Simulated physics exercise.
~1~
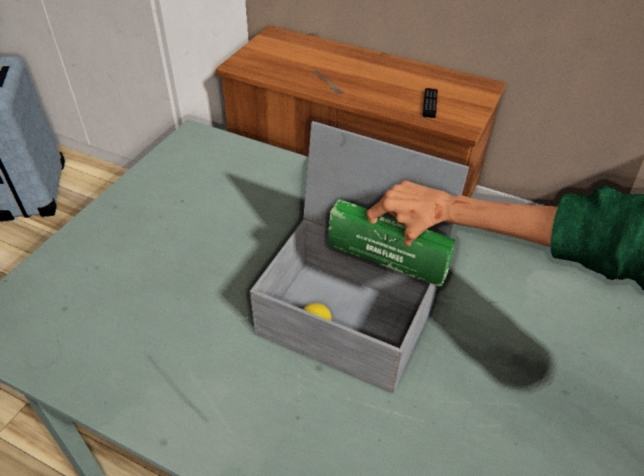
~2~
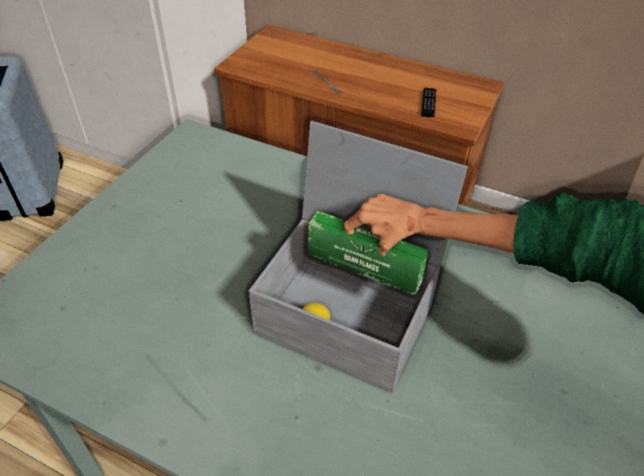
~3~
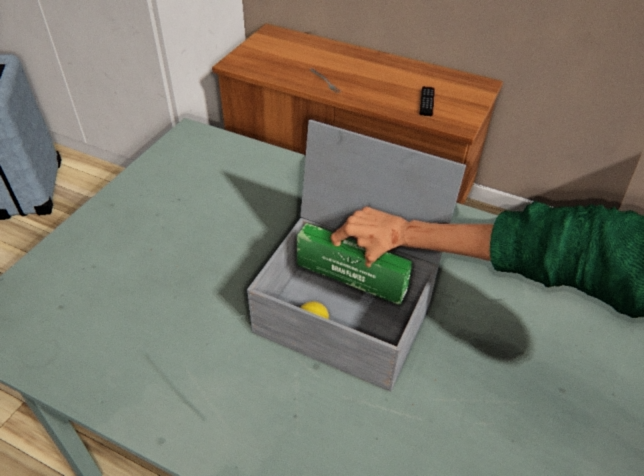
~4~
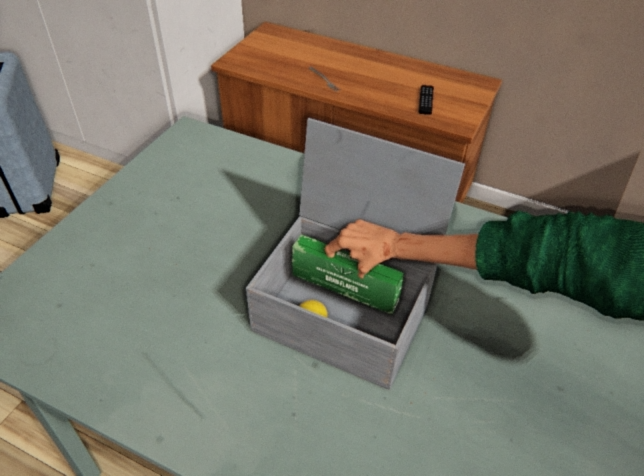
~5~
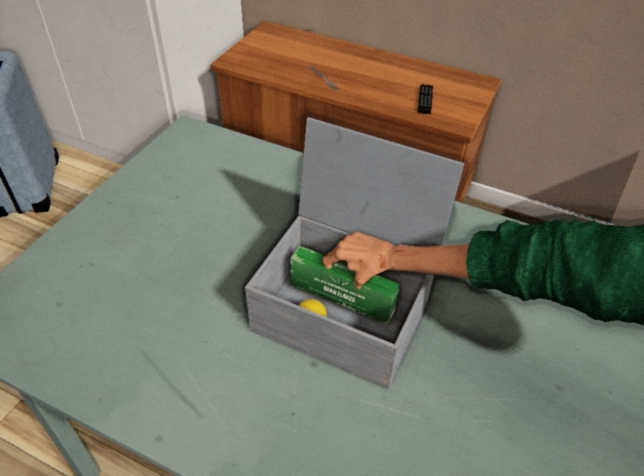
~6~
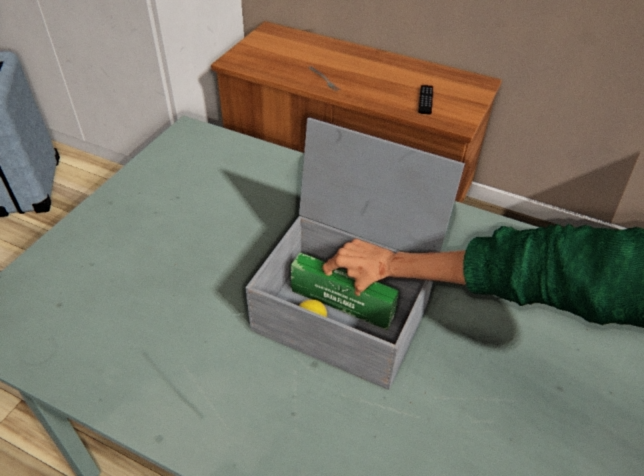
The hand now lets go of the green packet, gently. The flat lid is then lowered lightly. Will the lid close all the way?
I expect the box to be lidded.
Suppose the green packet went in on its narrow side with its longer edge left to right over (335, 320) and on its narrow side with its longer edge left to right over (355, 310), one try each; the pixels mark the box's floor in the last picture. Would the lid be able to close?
Lid: First try closed, second try closed.
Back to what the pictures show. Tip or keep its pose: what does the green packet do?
As it turns out, it keeps its original angle.
Then, 1.50 s past the last view, lid 69° above the rim.
Then, 1.80 s past the last view, lid 33° above the rim.
Finally, lid shut; both still in place. Final places as the last picture's camera would see them, green packet near (343, 291).
